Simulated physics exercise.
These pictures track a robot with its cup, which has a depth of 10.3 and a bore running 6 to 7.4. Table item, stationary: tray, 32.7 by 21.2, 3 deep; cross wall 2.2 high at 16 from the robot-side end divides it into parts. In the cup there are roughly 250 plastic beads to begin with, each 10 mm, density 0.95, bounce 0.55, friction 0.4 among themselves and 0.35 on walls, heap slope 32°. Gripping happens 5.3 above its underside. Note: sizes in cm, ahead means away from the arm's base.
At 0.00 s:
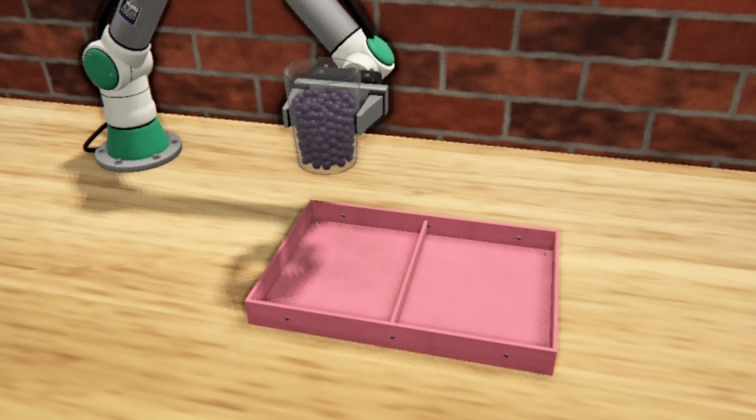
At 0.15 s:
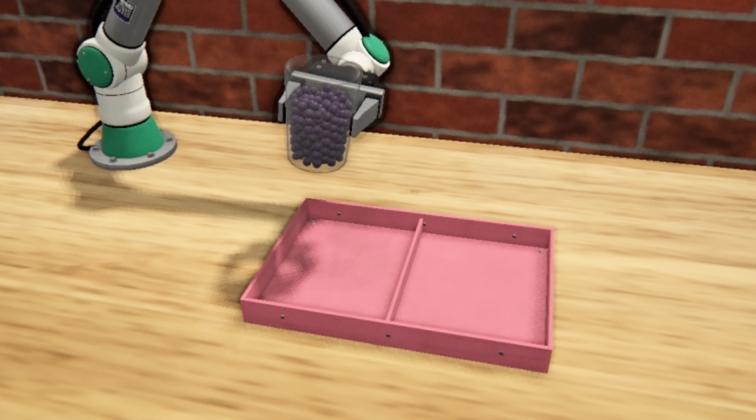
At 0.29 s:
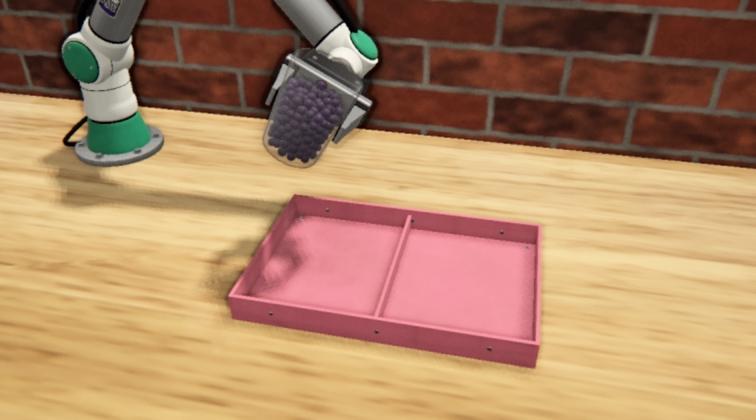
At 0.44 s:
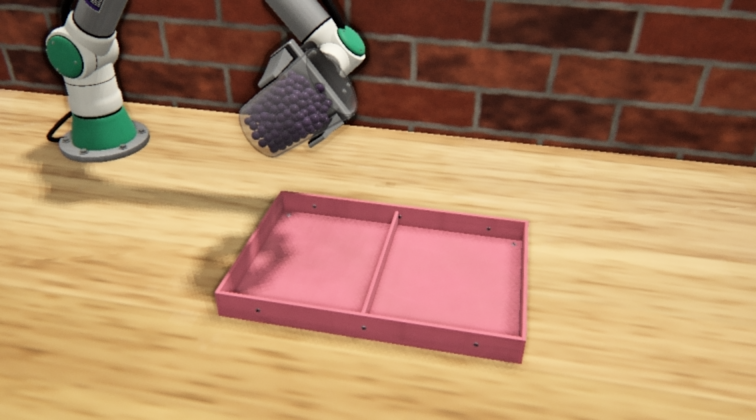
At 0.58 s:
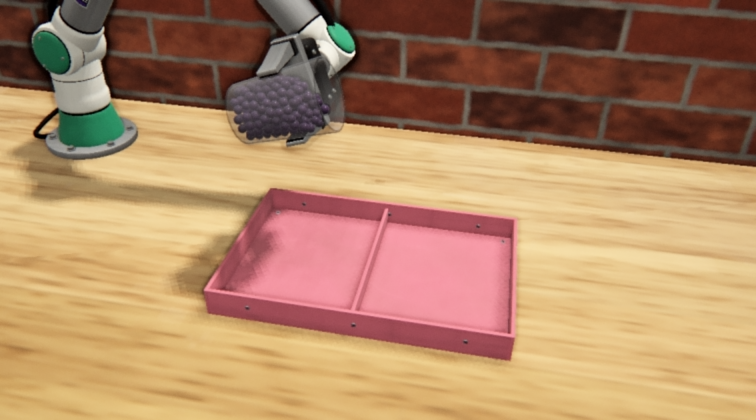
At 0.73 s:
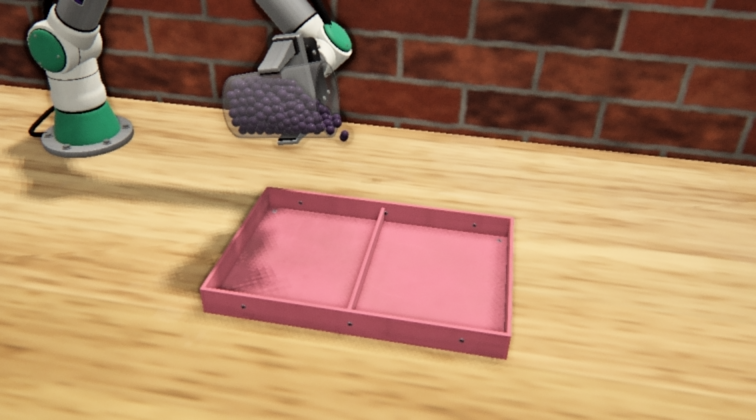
On a wooden table by a brick wall, a robot arm tilted a clear cup of dark purple beads onto its side behind a divided pink tray, and a few beads slipped out at its mouth.
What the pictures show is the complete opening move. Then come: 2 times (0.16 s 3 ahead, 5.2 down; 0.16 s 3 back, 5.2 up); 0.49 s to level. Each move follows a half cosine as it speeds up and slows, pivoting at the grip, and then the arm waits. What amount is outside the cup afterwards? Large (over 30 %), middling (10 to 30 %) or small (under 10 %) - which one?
Middling.
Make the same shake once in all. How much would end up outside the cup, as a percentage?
Roughly 10 percent.
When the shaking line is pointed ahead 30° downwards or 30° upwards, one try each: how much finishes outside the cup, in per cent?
It comes to around 45 per cent on the first try and around 80 per cent on the second.
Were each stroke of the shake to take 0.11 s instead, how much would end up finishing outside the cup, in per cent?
Estimate: Near 35 per cent.
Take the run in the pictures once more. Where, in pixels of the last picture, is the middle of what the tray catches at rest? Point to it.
Approximately (404, 270) in pixels.
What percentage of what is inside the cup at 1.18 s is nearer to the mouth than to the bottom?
Estimate: Around 35 %.
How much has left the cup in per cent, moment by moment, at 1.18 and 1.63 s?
Readings in order: 10, 15.
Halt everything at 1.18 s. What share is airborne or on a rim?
Roughly 2 per cent.
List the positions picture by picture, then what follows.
The first frame shows the cup middle at (325, 119), level; upper third of the load around (325, 108), from x 295 to 350, top at y 90; 253 in the cup.
The second frame shows the cup middle at (320, 117), tilted 8° forward; upper third of the load around (319, 106), from x 295 to 350, top at y 90.
The third frame shows the cup middle at (308, 113), tilted 27° forward; upper third of the load around (304, 102), from x 270 to 340, top at y 80.
The fourth frame shows the cup middle at (295, 108), tilted 52° forward; upper third of the load around (291, 96), from x 250 to 325, top at y 75.
The fifth frame shows the cup middle at (284, 105), tilted 71° forward; upper third of the load around (277, 93), from x 235 to 325, top at y 80.
The sixth frame shows the cup middle at (280, 104), tilted 79° forward; upper third of the load around (266, 92), from x 230 to 345, top at y 80; 252 in the cup, 1 in flight or on a rim.
After 1.18 s, tilted 79° forward, highest piece 18 above the table; 232 in the cup, 13 in the far-side part, 3 in the robot-side part, 5 in flight or on a rim.
After 1.63 s, tilted 35° forward, highest piece 24 above the table; 214 in the cup, 26 in the far-side part, 13 in the robot-side part.
After 2.06 s, level, highest piece 25 above the table; 213 in the cup, 27 in the far-side part, 13 in the robot-side part.
After 3.11 s, level, highest piece 25 above the table; 213 in the cup, 27 in the far-side part, 13 in the robot-side part.
In the end, 213 in the cup, 27 in the far-side part, 13 in the robot-side part. That is 16 % outside the cup.
